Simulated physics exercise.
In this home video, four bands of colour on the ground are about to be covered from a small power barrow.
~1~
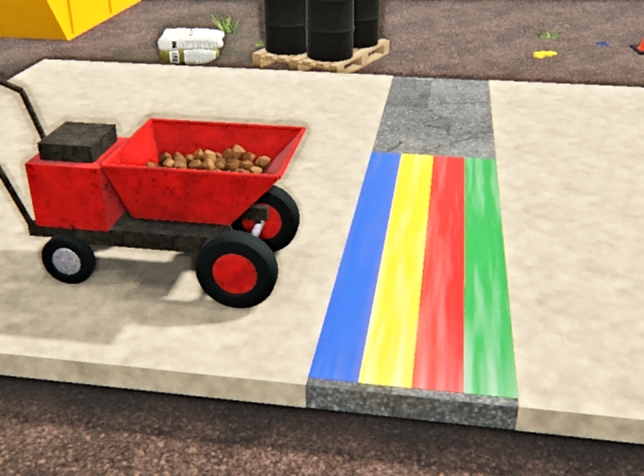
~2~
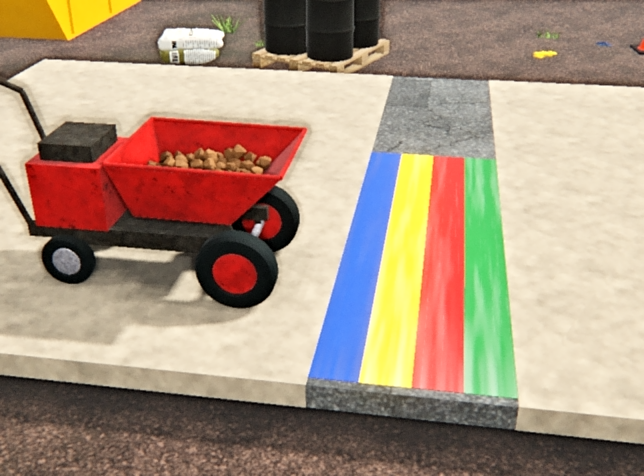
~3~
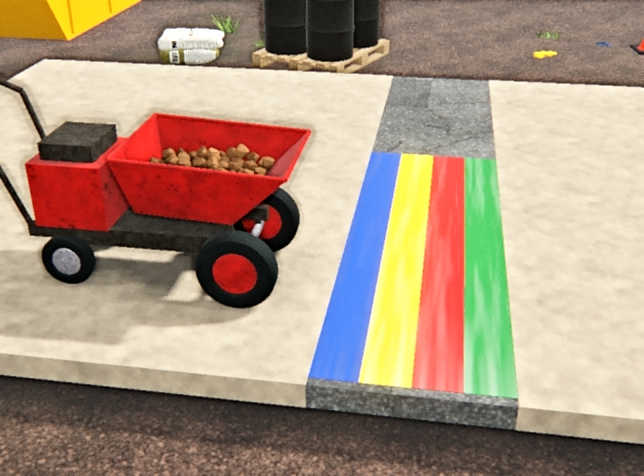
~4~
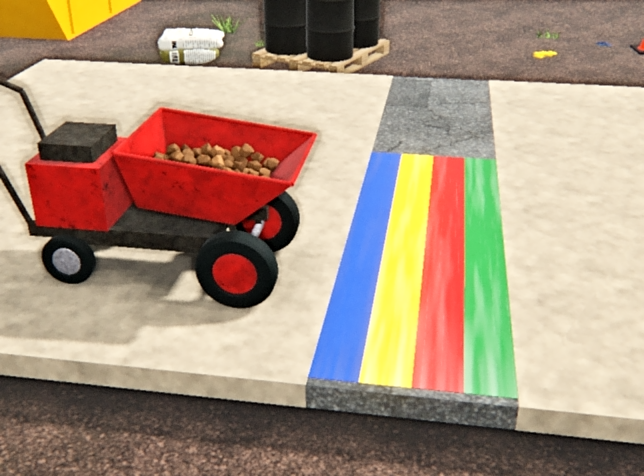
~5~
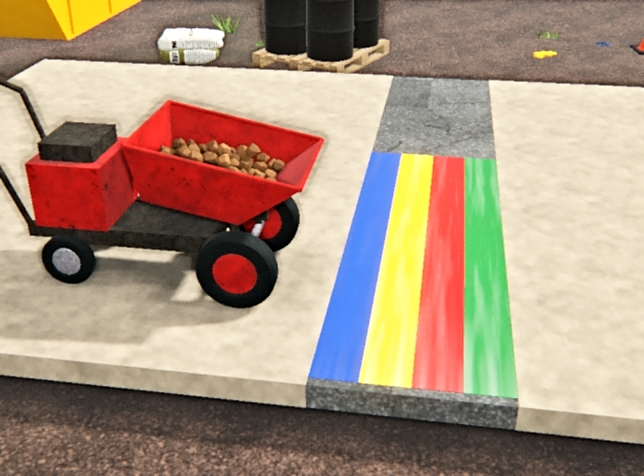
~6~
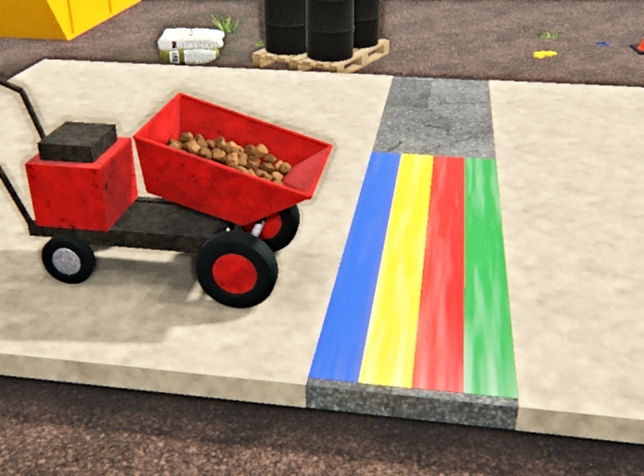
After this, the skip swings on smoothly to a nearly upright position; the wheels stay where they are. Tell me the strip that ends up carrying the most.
Yellow.
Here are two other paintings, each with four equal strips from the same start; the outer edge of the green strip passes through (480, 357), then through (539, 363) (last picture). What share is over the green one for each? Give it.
Shares in turn: 10 %; 10 %.
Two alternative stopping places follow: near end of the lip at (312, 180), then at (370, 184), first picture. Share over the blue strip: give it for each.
First spot: 0 %, second spot: 0 %.
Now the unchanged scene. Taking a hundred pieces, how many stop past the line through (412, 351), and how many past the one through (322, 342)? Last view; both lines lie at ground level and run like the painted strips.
Close to 40 % and 80 %, in that order.
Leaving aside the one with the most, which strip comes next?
Red.
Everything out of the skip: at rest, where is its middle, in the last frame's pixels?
Last view, centre at rest - approx. (420, 287).
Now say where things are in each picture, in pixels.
The first frame shows lip of the skip near (279, 178), level; top of the load near (209, 172), clay clods; blue strip near (342, 340); yellow strip near (391, 344); red strip near (439, 349); green strip near (489, 354).
The second frame shows lip of the skip near (280, 178), level; top of the load near (210, 172).
The third frame shows lip of the skip near (285, 181), tipped barely; top of the load near (203, 179).
The fourth frame shows lip of the skip near (291, 185), tipped a little; top of the load near (179, 159).
The fifth frame shows lip of the skip near (300, 190), tipped a little; top of the load near (185, 155).
The sixth frame shows lip of the skip near (309, 197), tipped clearly; top of the load near (182, 156); blue strip near (342, 340); yellow strip near (391, 344); red strip near (439, 349); green strip near (489, 354).
Shortly afterwards, skip tipped steeply; the whole lot in the skip.
Next, skip tipped right over; near half in the skip; a little over the blue strip; near a third over the yellow strip; a little over the red strip.
Some moments later, skip tipped right over; near a quarter in the skip; a little over the blue strip; near a third over the yellow strip; near a quarter over the red strip; a little over the green strip; a little off the paint.
In the end, skip tipped right over; near a quarter in the skip; a little over the blue strip; near a third over the yellow strip; near a quarter over the red strip; a little over the green strip; a little off the paint.
